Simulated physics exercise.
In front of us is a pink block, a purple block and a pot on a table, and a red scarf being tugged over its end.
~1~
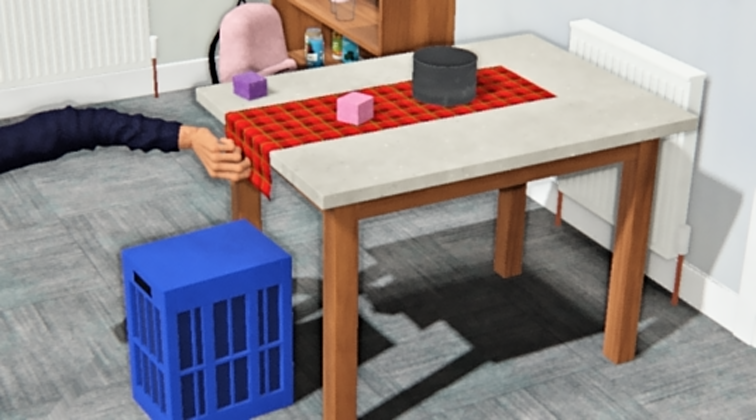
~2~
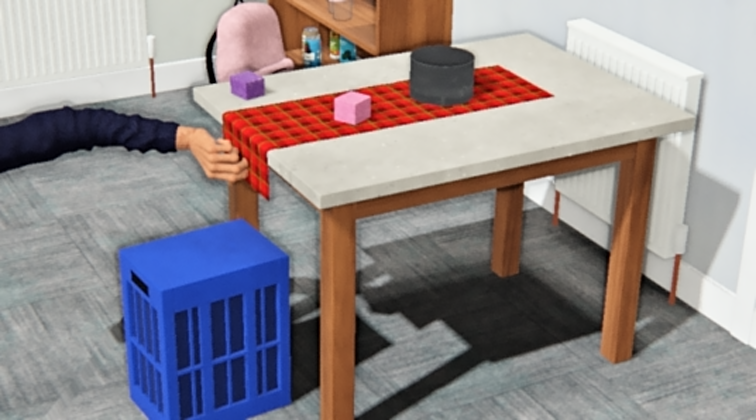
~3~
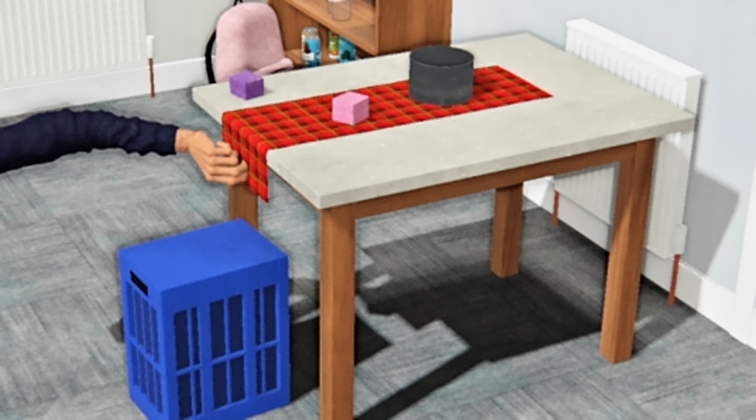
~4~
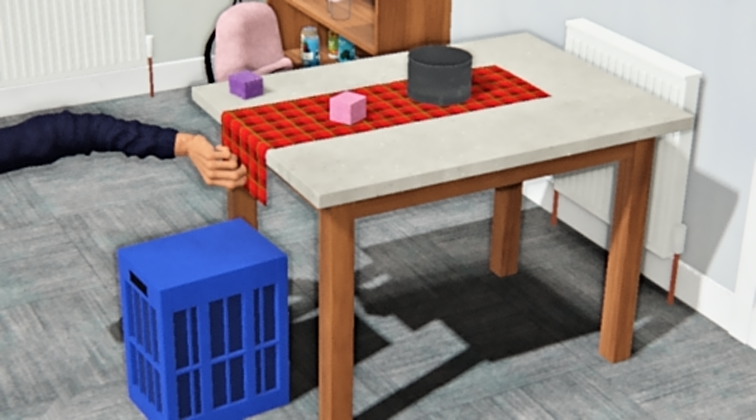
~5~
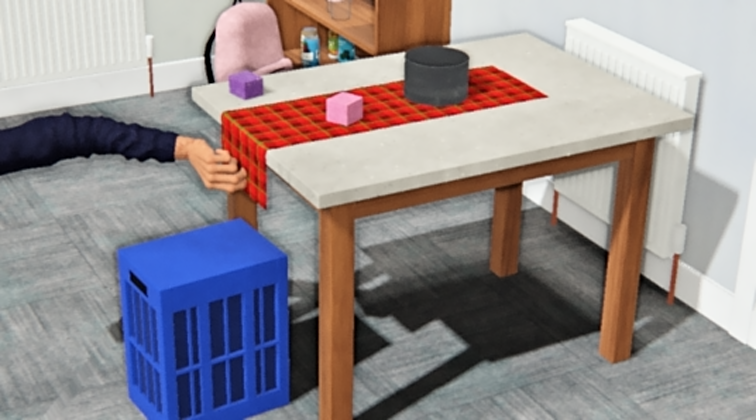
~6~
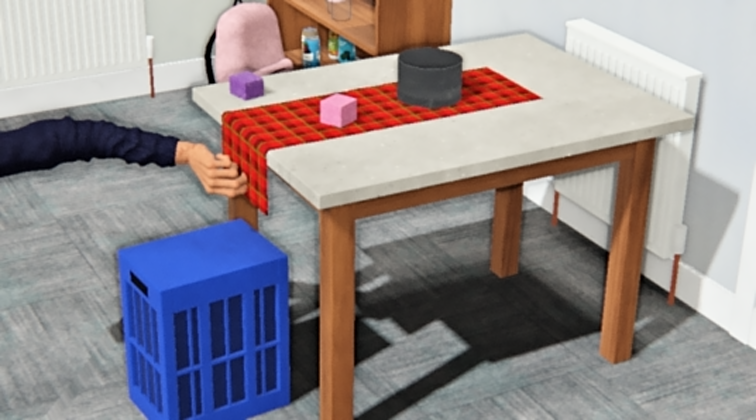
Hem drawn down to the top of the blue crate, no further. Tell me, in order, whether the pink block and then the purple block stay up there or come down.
First to last, the pink block stays up there, the purple block stays up there.
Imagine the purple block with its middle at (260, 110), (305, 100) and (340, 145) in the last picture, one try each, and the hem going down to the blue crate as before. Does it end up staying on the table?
In the first case it drops; in the second case it holds its place on top; in the third case it stays on.
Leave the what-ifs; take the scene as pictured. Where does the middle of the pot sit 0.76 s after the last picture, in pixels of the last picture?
Centre approx. (392, 84).
Then, 0.38 s later than the last view, hem going down; pink block carried along near (318, 114); purple block as before.
Then, 0.76 s later than the last view, hem on the crate; pink block carried along near (297, 118); purple block as before.
Finally, hem on the crate; pink block carried along near (291, 119); purple block as before. The pink block remains up there and the purple block keeps clear of the edge.
